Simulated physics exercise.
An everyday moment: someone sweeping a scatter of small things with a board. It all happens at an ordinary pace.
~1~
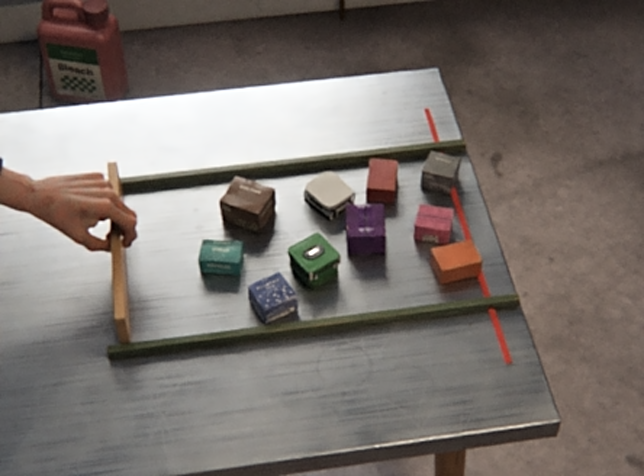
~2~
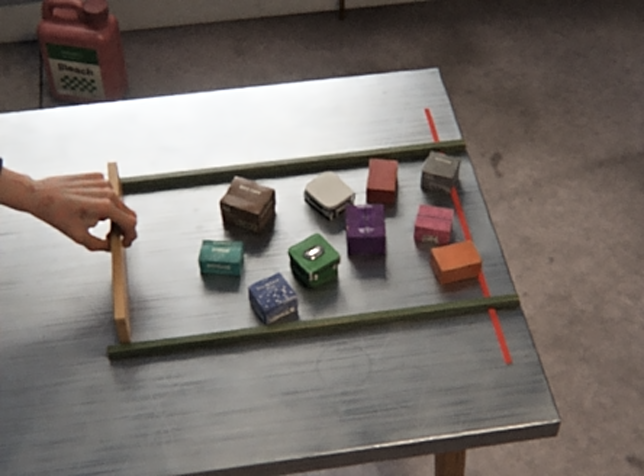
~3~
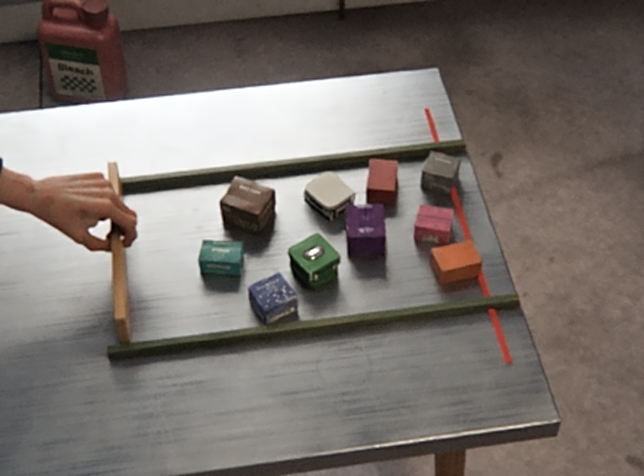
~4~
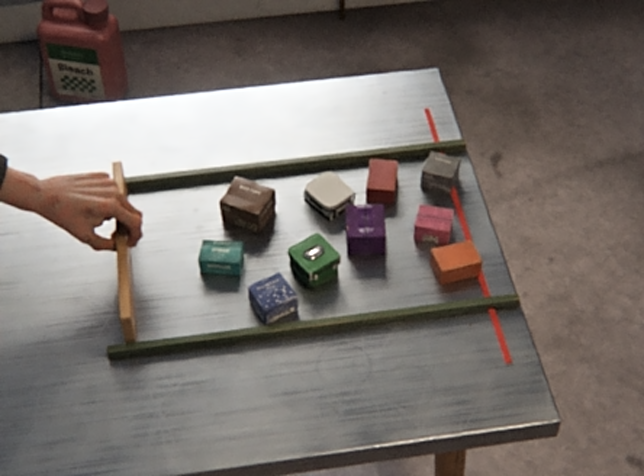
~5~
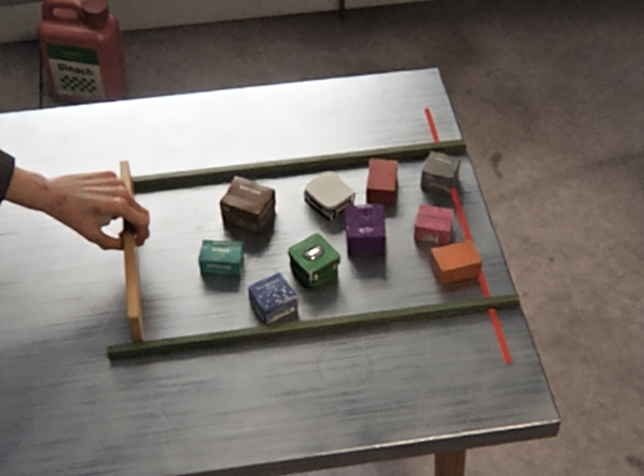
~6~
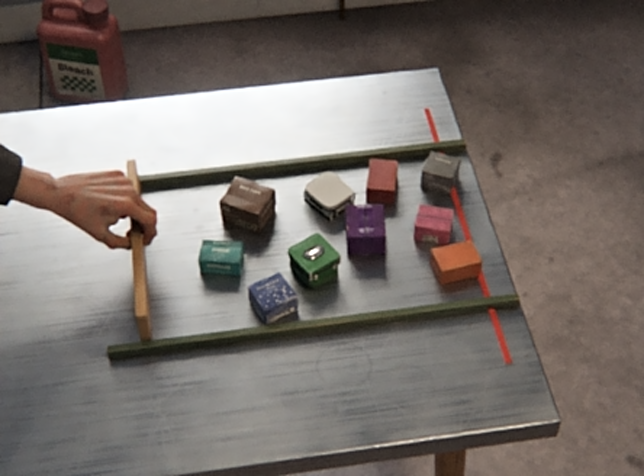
A hand held a wooden board upright at the left of a metal table, then slid it slightly right between two dark rails, while the scattered colourful little boxes ahead of it stayed still.
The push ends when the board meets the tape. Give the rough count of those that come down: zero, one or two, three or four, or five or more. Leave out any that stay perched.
The number that fall off is five or more.
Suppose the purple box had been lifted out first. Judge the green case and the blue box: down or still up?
The green case stays on, the blue box holds on.
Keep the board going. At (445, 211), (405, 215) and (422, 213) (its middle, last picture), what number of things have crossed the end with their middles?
The counts: 6, 3 and 3.
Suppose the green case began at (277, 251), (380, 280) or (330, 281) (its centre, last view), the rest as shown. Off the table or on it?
In turn it comes down; is lost; tumbles off.
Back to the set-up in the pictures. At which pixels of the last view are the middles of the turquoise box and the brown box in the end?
Near (483, 211) and (473, 171).
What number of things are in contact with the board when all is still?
That makes 4.
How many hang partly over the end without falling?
The number is 4.
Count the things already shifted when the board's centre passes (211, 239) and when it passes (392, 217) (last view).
1 and 10.
Early on, none off yet; grey box at rest near (441, 173); orange block at rest near (456, 262); pink box at rest near (434, 225).
Finally, the number that fall off is five or more; lost, white case, purple box, red block, pink box, orange block and grey box.
